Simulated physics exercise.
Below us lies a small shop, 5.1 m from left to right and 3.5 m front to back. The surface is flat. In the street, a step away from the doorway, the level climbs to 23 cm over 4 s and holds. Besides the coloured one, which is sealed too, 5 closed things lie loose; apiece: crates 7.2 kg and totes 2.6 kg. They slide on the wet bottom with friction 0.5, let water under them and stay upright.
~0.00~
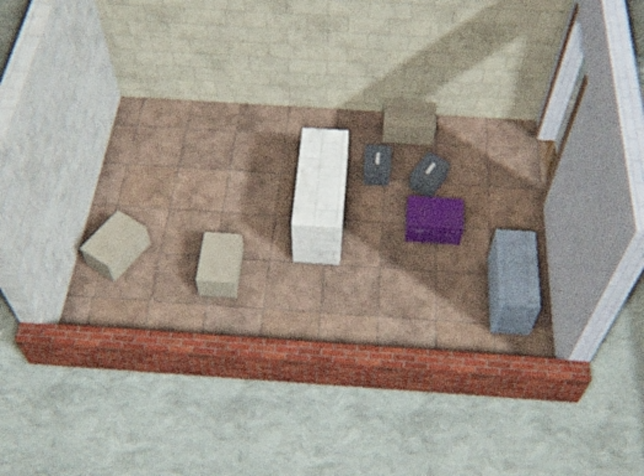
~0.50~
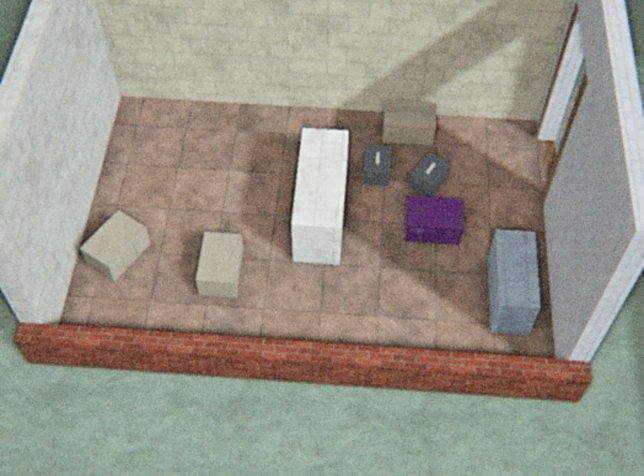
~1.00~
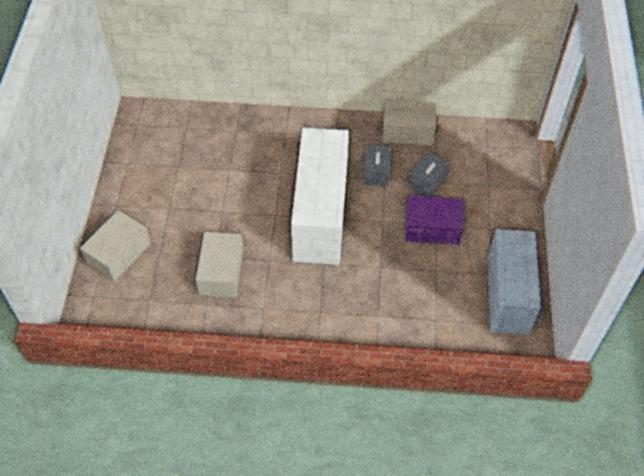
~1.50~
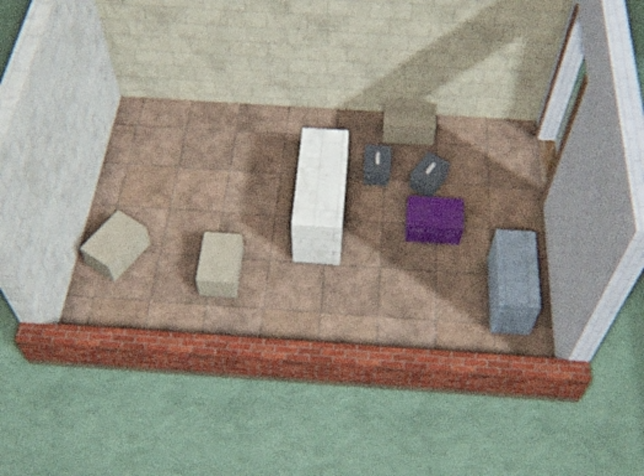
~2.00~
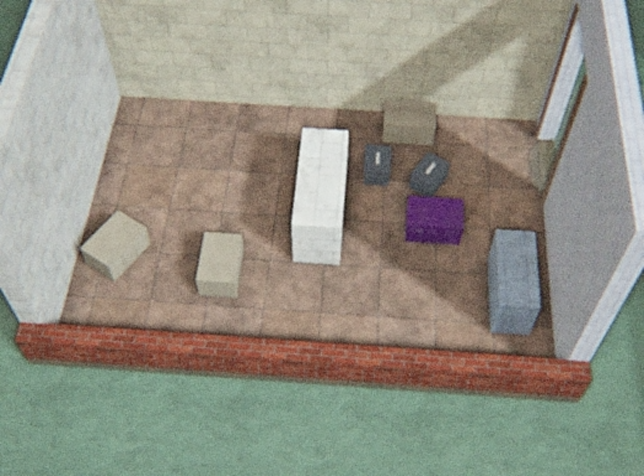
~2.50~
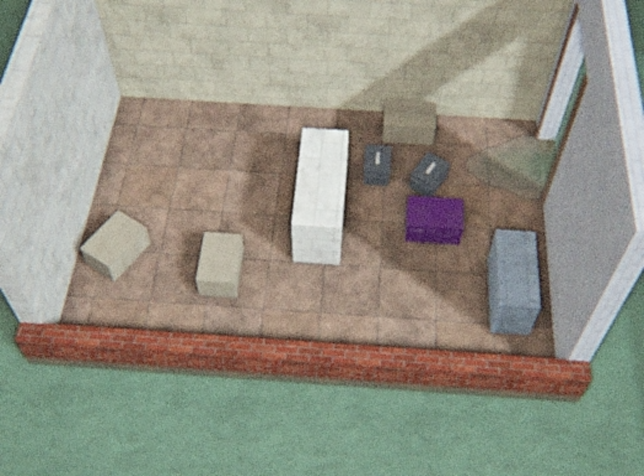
Greenish water spread over the pale ground outside a small shop, then began creeping in through the doorway on the right, while the purple crate and the other boxes on the tiled floor stayed still.
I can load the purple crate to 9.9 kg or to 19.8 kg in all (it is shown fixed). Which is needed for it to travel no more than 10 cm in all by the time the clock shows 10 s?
For it, only the higher weight holds it.
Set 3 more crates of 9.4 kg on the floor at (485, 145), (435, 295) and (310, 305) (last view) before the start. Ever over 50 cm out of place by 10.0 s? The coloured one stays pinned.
In turn: Past it, under, short of it.
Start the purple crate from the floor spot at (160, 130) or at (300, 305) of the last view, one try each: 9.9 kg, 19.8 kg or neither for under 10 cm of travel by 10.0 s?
In turn: Neither is enough; the smaller is enough.
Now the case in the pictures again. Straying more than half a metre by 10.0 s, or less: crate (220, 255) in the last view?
It is short of it.
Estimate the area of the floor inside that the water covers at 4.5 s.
Roughly 5.0 m2.
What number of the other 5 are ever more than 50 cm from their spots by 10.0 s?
That makes 4.
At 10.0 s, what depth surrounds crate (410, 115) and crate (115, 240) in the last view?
Roughly 10 and 8 cm.
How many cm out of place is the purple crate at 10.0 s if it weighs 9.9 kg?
About 100 cm.
After 3.5 s the purple crate would be 0 cm from its start with 9.9 kg and 0 cm from its start with 19.8 kg; 2 cm of water round it then.
After 4.5 s the purple crate would be 14 cm from its start with 9.9 kg and 0 cm from its start with 19.8 kg; 4 cm of water round it then.
After 7.0 s the purple crate would be 70 cm from its start with 9.9 kg and 0 cm from its start with 19.8 kg; 4 cm of water round it then.
After 10.0 s the purple crate would be 103 cm from its start with 9.9 kg and 0 cm from its start with 19.8 kg; 6 cm of water round it then.
